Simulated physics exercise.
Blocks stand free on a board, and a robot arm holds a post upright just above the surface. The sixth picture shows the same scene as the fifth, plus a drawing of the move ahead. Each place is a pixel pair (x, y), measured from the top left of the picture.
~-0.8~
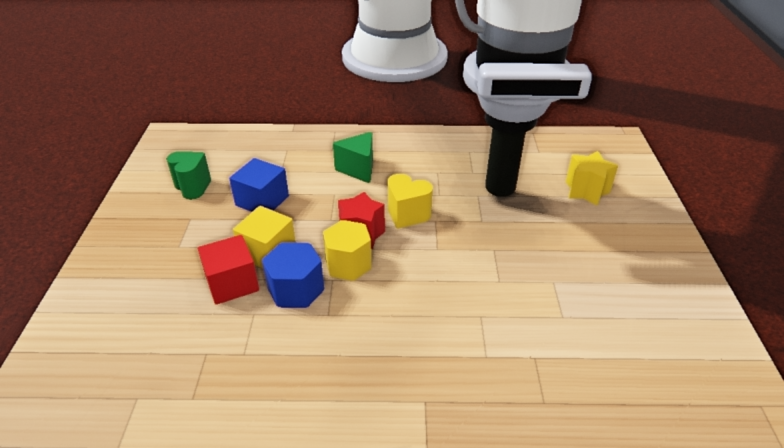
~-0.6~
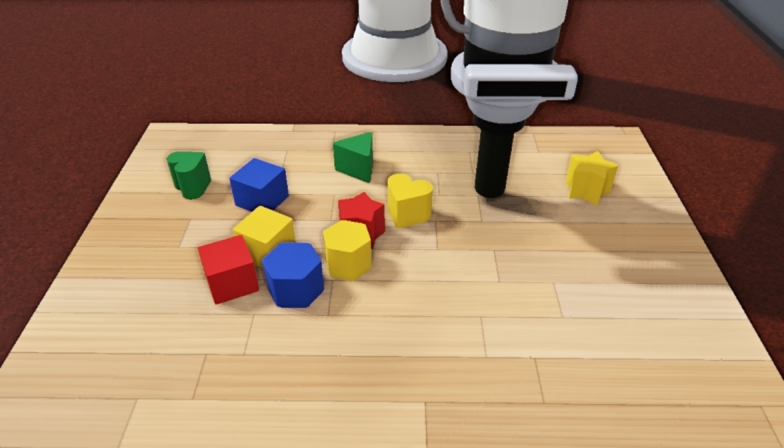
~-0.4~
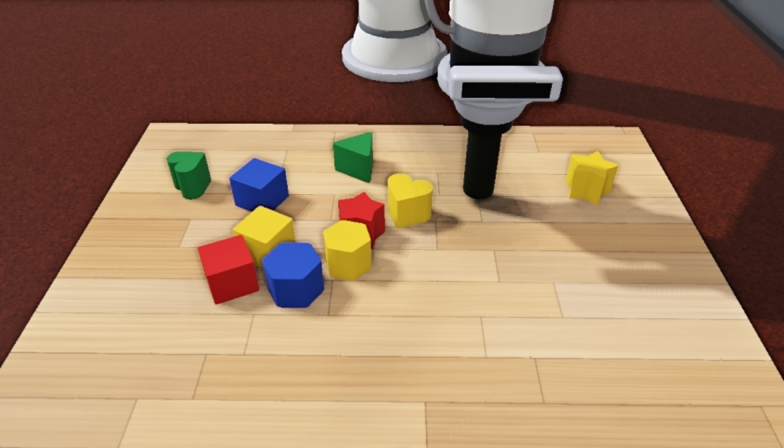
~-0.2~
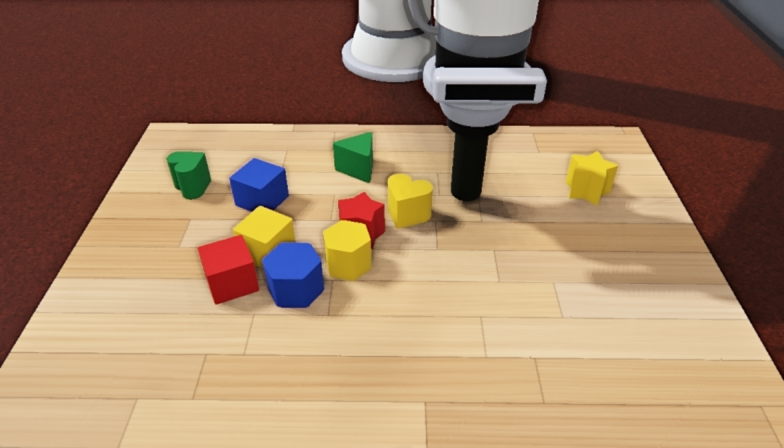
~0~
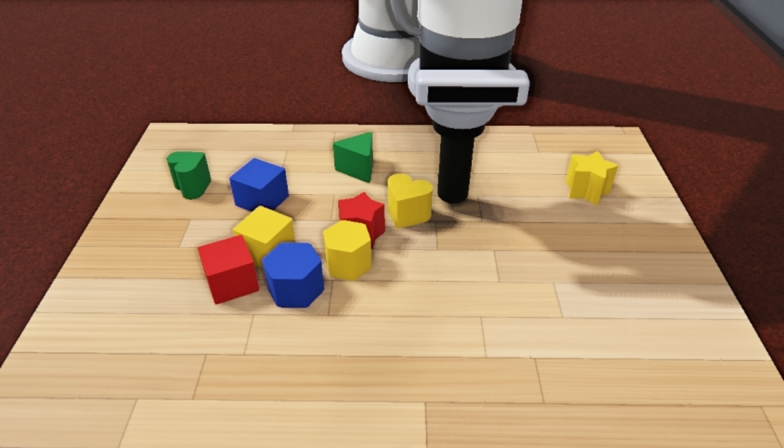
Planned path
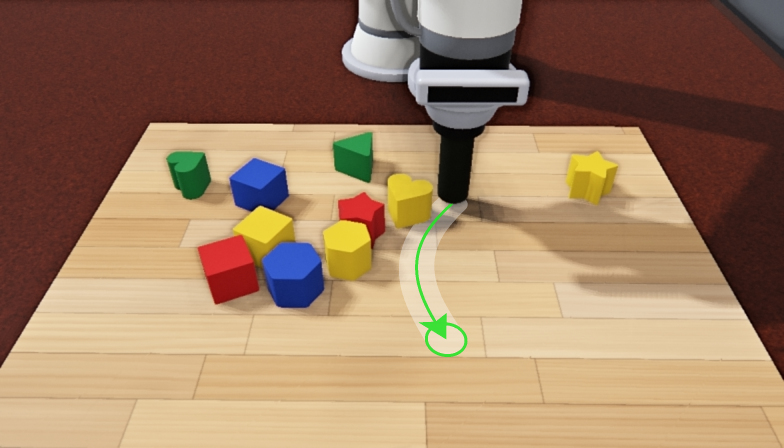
On a wooden board, red, blue, yellow and green blocks lie scattered, most of them on the left, while a robot arm holds a black post upright near a yellow star. The arm slides the post a short way left, toward the yellow heart, and the blocks stay still.
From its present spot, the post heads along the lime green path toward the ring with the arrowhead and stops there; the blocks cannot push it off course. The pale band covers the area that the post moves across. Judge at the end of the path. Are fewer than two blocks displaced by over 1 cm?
Answer: Yes.
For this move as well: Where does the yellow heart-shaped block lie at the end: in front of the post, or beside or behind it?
It is gone from the front.
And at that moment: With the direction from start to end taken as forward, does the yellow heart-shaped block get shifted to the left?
My answer is no.
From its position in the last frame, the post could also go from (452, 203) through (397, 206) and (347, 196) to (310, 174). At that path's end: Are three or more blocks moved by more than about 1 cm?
It seems so.
The drawn path runs from (452, 203) by way of (423, 239) and (419, 286) to (446, 339).
The first path, step by step. One third of the way, post at (424, 231); yellow heart-shaped block at (393, 193), turned 55° clockwise.
Two thirds of the way, post at (419, 278); yellow heart-shaped block at (393, 193), turned 55° clockwise.
At the end, post at (447, 331); red star-shaped block not moved; yellow heart-shaped block at (393, 193), turned 55° clockwise.
